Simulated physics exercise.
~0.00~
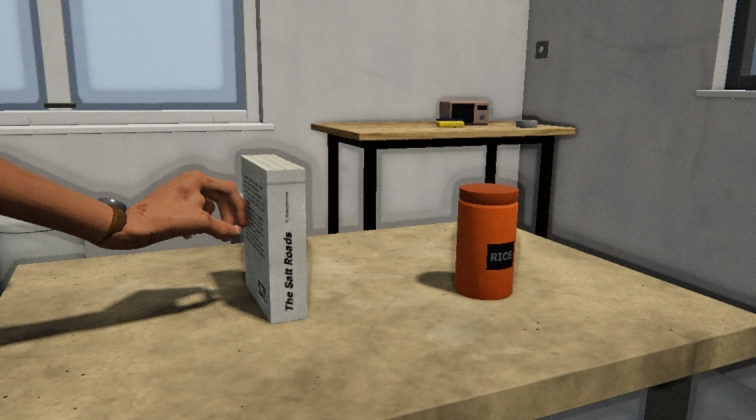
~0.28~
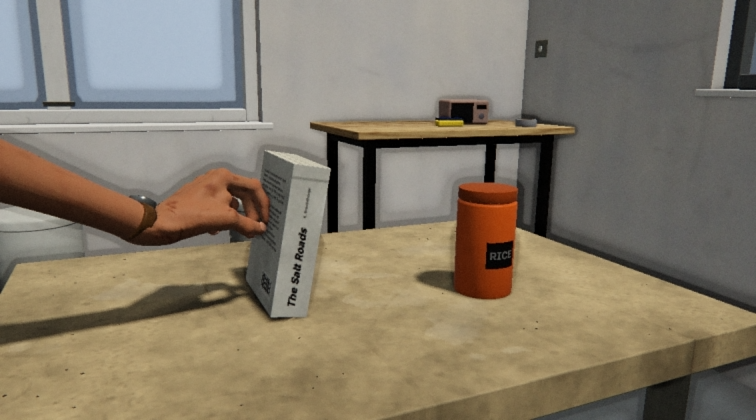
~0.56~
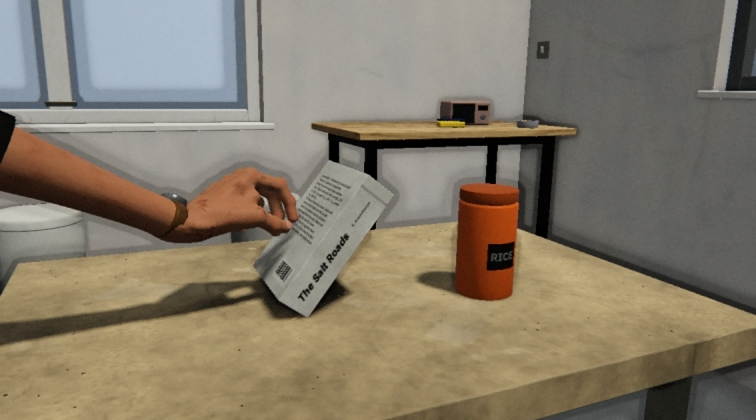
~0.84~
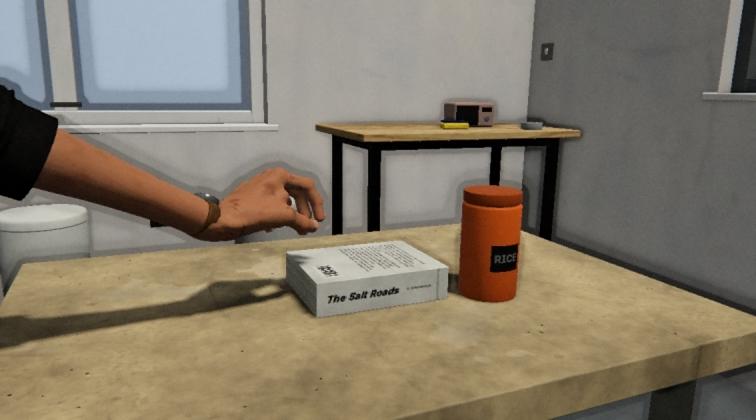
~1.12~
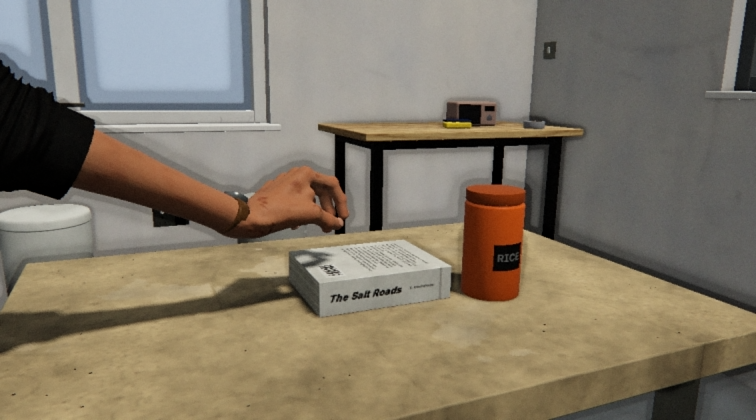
At the start, a thick white book titled The Salt Roads stands upright on a table, with an orange rice jar to its right and a hand reaching in from the left. The hand meets the book near its upper part, and the book begins to lean to the right. As the hand keeps moving right, the book tilts much further over toward the jar. It then drops flat onto its side, just short of the jar. The hand hovers above and moves a little further right, while the book lies still and the jar remains standing.
